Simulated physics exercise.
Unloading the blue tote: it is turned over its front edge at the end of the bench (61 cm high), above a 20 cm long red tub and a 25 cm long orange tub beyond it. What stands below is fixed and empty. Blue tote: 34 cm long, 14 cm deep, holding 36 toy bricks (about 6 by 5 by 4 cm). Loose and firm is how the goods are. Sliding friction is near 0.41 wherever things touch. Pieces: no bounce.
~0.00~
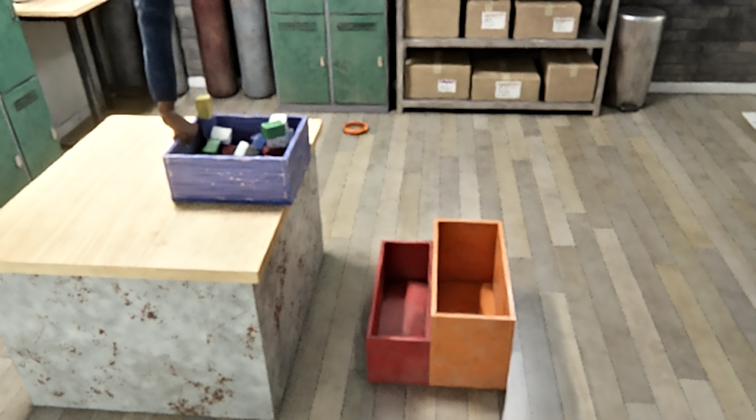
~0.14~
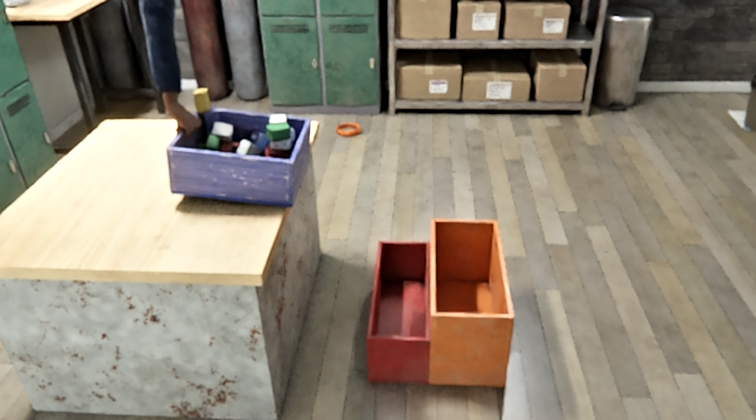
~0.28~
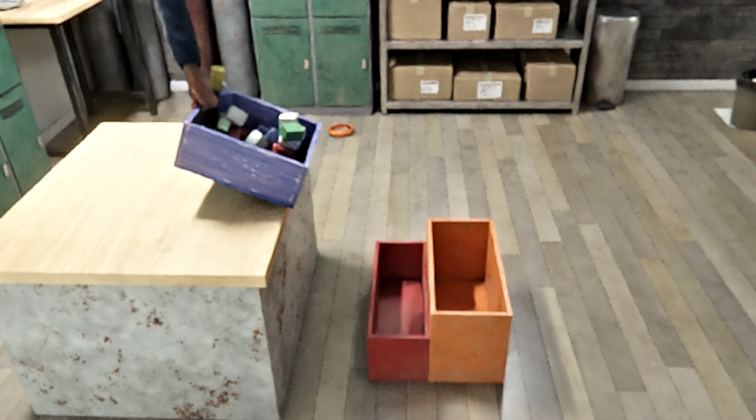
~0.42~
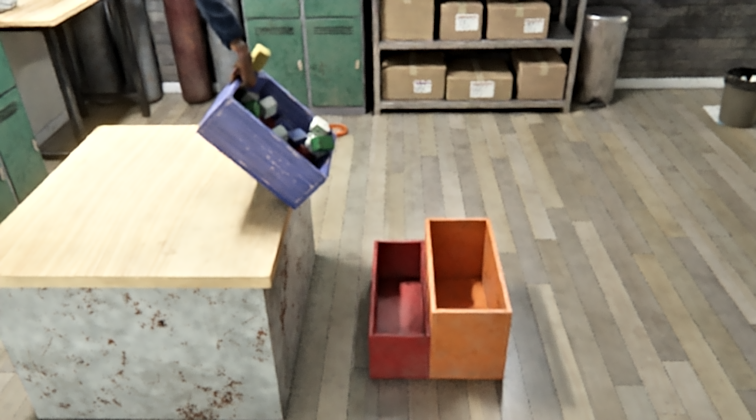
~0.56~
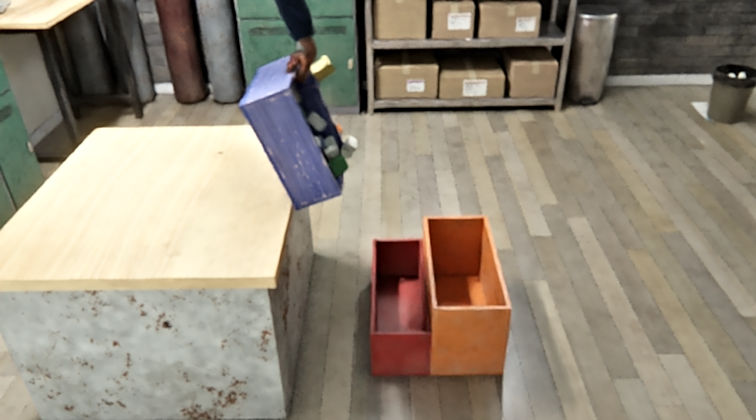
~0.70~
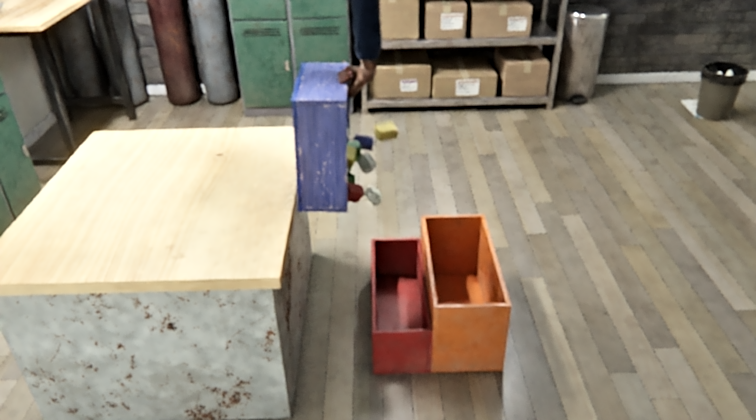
In a workshop, a hand tilts a blue tote off a bench and small bricks tumble out.
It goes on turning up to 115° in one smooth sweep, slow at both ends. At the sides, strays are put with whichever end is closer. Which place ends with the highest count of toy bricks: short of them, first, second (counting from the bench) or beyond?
Highest count: First.
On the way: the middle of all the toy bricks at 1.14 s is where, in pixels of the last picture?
I'd put it close to (390, 274).
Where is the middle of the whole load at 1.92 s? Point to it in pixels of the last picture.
Somewhere about (402, 308) in pixels.
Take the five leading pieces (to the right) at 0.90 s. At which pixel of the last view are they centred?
Around (427, 247) in pixels.
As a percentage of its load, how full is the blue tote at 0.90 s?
Share still inside is roughly 60 %.
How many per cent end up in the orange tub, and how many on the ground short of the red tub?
Shares, in order: About 10 percent and 5 percent.
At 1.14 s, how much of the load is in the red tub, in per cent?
Estimated fraction: Some 40 percent.
After 0.90 s, tilt 113°; 22 still in the blue tote, 2 in the red tub, 1 in the orange tub and 11 in the air.
After 1.14 s, tilt 115°; 8 still in the blue tote, 15 in the red tub, 3 in the orange tub and 10 in the air.
After 1.48 s, tilt 115°; 2 still in the blue tote, 26 in the red tub, 3 in the orange tub, 1 on the ground short of the red tub and 4 in the air.
Outcome (at 1.92 s), 31 in the red tub, 3 in the orange tub and 2 on the ground short of the red tub.
